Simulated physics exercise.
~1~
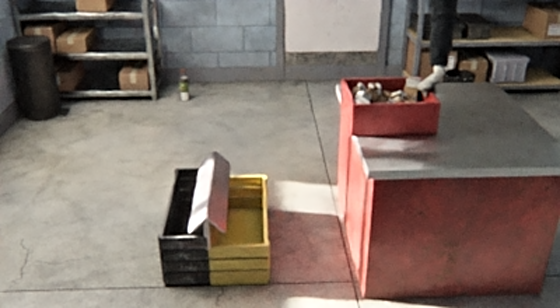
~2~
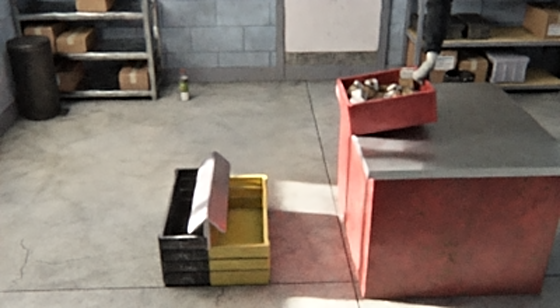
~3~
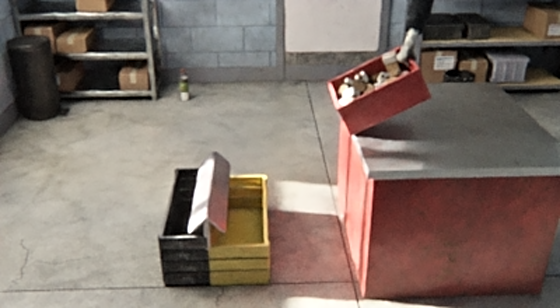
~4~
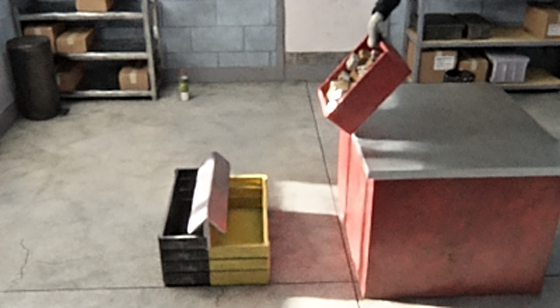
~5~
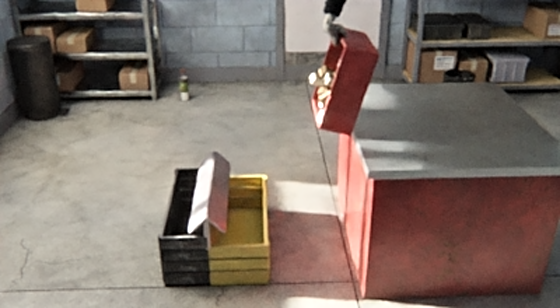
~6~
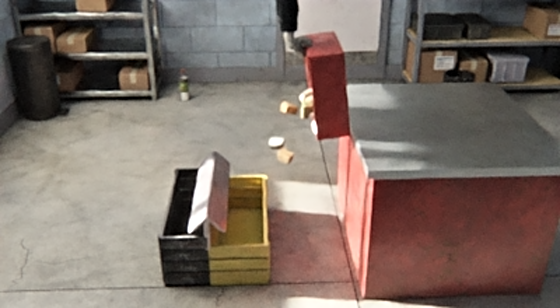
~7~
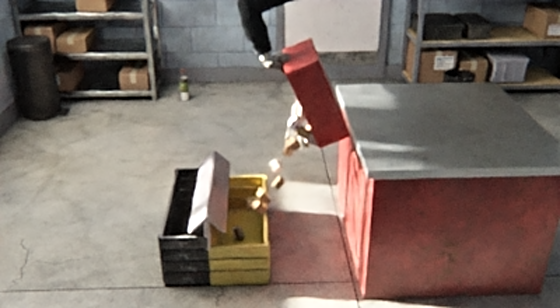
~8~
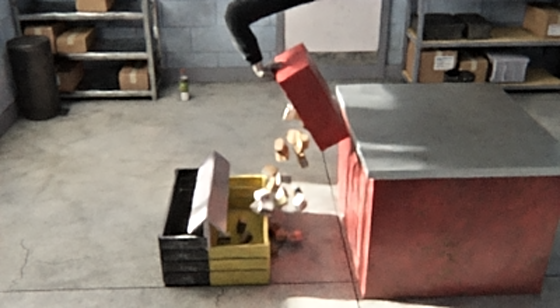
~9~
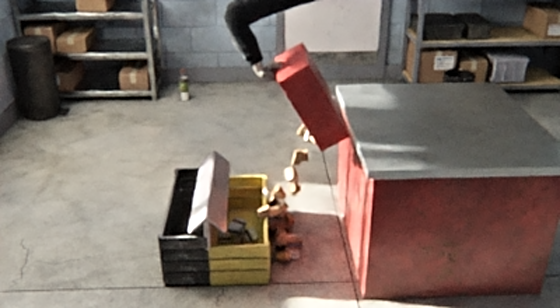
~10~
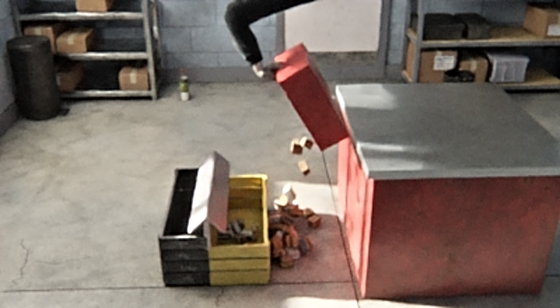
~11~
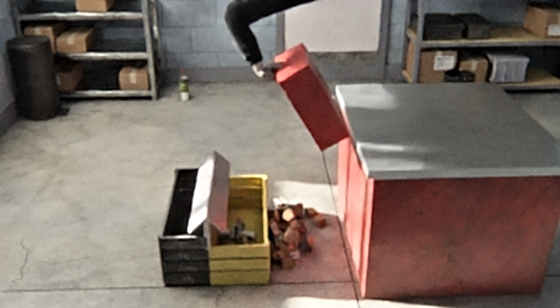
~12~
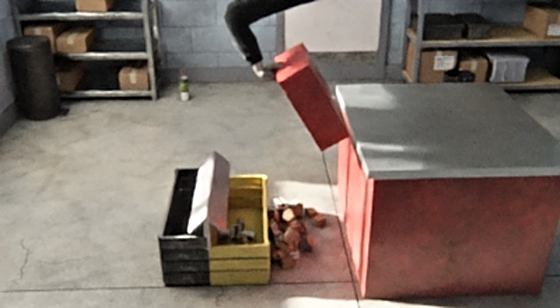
Red box tipped leftward off a bench by a dark arm, spilling small parcels partly into a yellow tote, mostly onto the floor.
